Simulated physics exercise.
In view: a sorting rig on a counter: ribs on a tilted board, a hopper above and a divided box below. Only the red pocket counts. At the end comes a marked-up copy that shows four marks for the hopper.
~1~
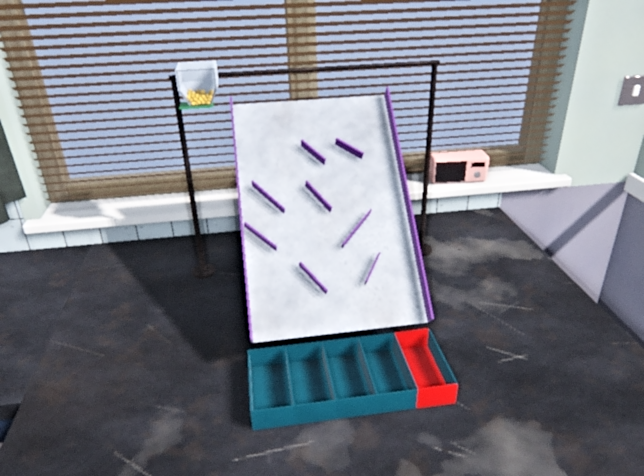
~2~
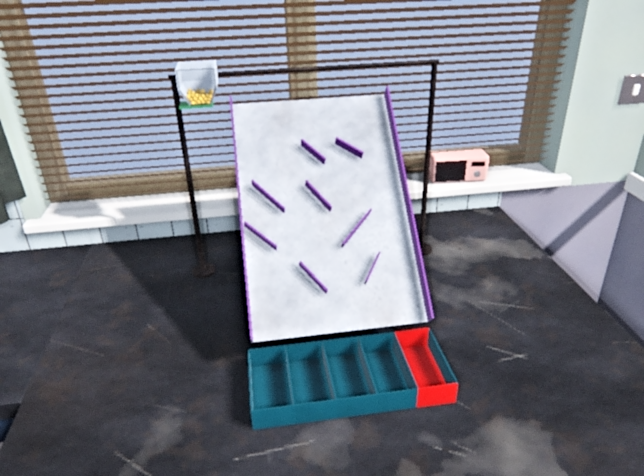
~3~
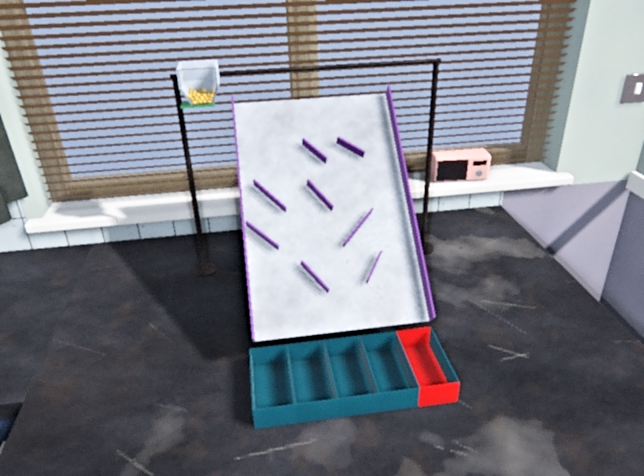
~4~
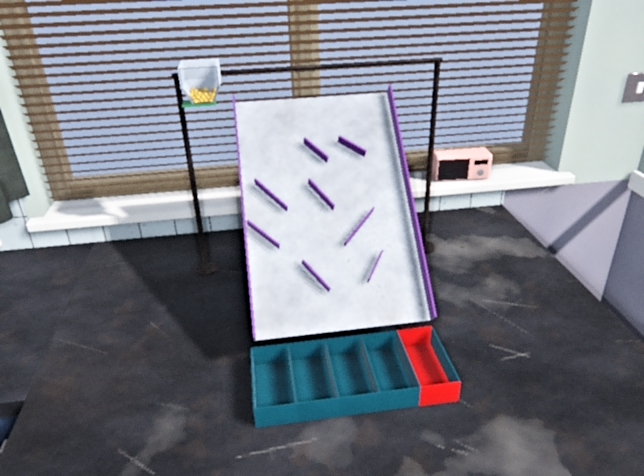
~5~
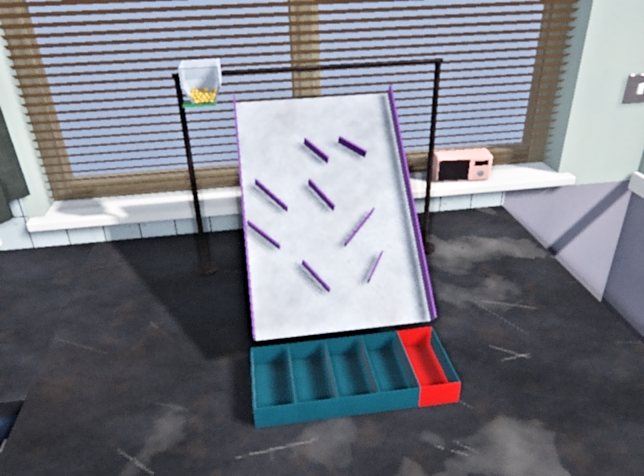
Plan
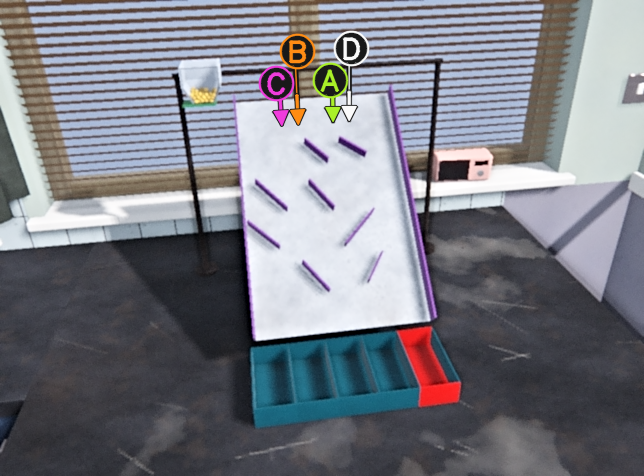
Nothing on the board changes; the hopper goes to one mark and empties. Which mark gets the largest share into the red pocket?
The best mark is D.
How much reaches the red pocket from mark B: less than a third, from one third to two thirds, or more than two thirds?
It is less than a third.
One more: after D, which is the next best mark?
That is mark A.
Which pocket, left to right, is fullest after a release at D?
The fifth.
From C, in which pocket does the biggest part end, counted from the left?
The fourth from the left.
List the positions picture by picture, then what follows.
In the first picture, hopper at (200, 96), puffed corn balls, door shut.
In the second picture, ribs (301, 139) to (326, 159), (336, 137) to (364, 153), (252, 180) to (285, 208).
In the third picture, ribs (308, 179) to (333, 206), (246, 221) to (278, 246), (345, 243) to (373, 208).
In the fourth picture, ribs (303, 259) to (330, 289), (370, 279) to (383, 250).
In the fifth picture, red pocket at (440, 393), number 5 of 5 from the left.
On the marked copy, mark A meets the board at (333, 116); mark B meets the board at (298, 119); mark C meets the board at (281, 120); mark D meets the board at (349, 115).
If A is chosen, about a third in the red pocket, about half in other pockets, a small part outside the box.
If B is chosen, a small part in the red pocket, most in other pockets.
If C is chosen, a stray few in the red pocket, nearly all in other pockets, a stray few outside the box.
If D is chosen, most in the red pocket, a small part in other pockets, a small part outside the box.
